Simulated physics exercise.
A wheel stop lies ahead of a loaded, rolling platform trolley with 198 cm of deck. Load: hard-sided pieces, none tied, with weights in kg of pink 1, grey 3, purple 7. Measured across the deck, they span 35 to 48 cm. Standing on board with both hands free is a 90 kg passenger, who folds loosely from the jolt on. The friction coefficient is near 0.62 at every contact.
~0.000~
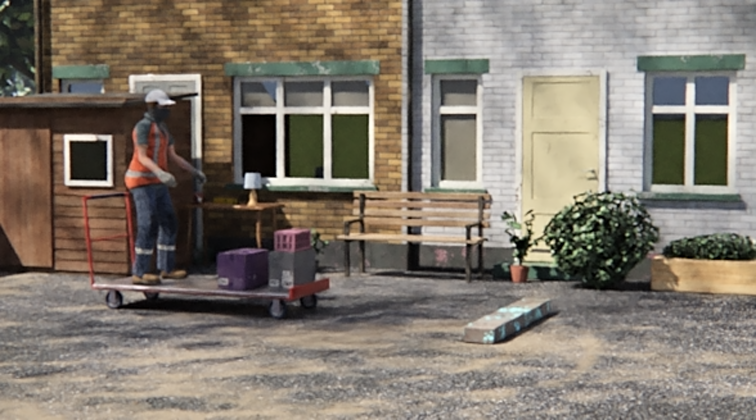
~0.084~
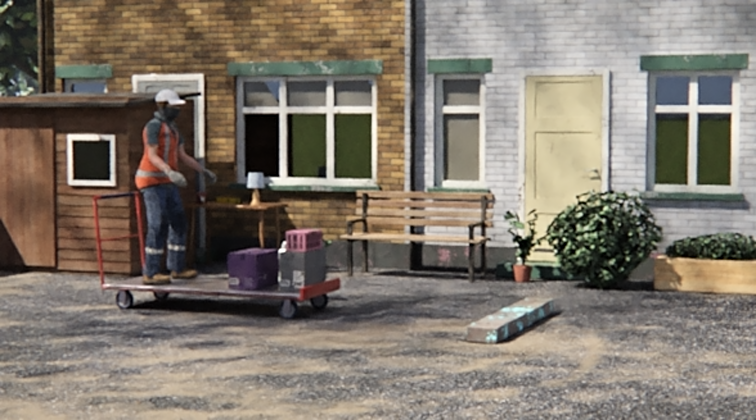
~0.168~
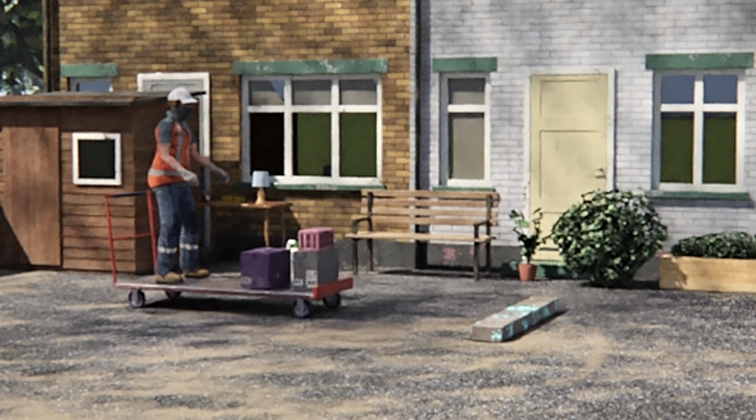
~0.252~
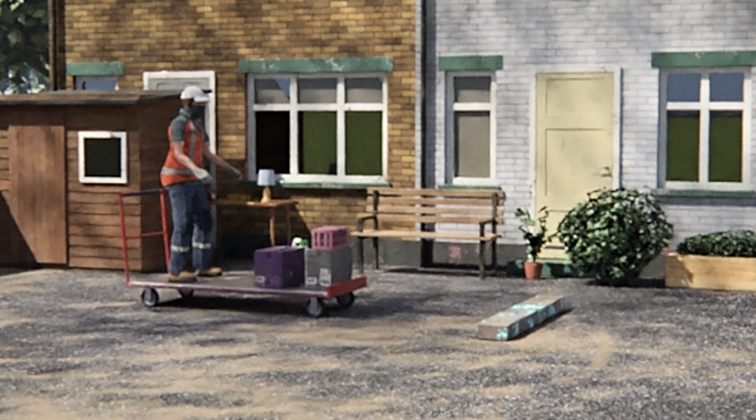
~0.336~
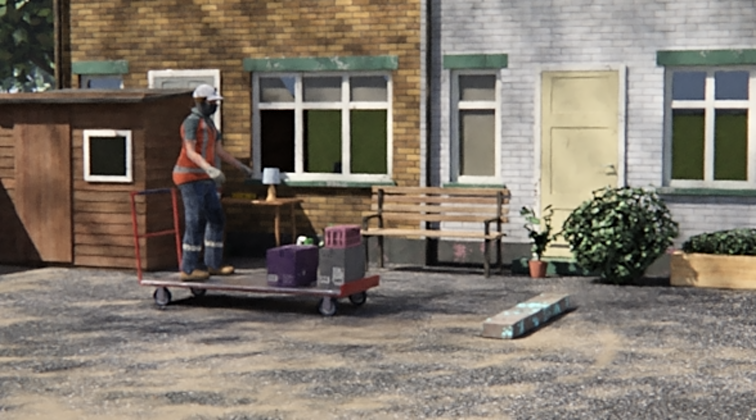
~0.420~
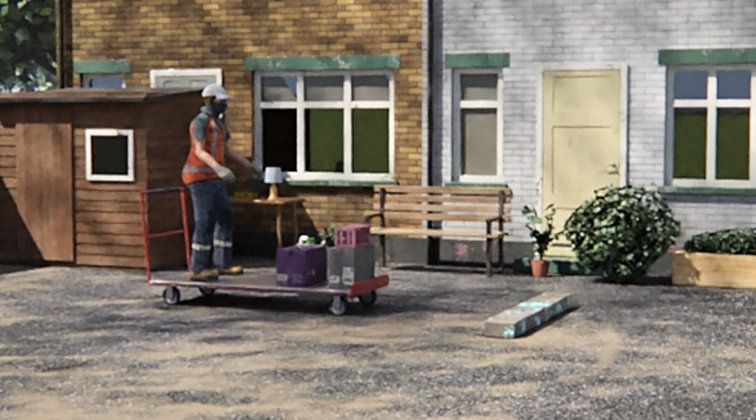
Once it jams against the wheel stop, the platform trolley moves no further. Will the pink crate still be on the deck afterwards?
Yes.
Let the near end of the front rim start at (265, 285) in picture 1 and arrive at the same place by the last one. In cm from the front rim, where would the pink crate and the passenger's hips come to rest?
With that change, pink would rest 50 cm beyond the front rim and the hips 130 cm back from it.
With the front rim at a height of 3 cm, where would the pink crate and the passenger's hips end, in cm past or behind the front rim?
Rest positions from the front rim: Pink 10 cm behind; hips 140 cm behind.
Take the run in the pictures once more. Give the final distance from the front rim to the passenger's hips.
Some 140 cm behind it.
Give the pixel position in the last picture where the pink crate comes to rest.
(517, 242).
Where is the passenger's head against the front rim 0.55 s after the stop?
Roughly 80 cm behind the front rim.
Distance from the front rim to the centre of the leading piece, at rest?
Its centre ends up near 10 cm behind the front rim.
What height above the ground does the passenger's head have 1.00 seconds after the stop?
Height: Approx. 60 cm up.
Impact comes at 1.96 s.
After 2.21 s the pink crate is 9 cm behind the rim, tilted 0°, near (517, 242) in the last picture's view.
After 2.51 s the pink crate is 9 cm behind the rim, tilted 0°, near (517, 242) in the last picture's view.
After 2.96 s the pink crate is 9 cm behind the rim, tilted 0°, near (517, 242) in the last picture's view.
At rest, 5.0 s, nothing is past the rim; behind it, pink crate, grey parcel, purple carton and the passenger's hips.
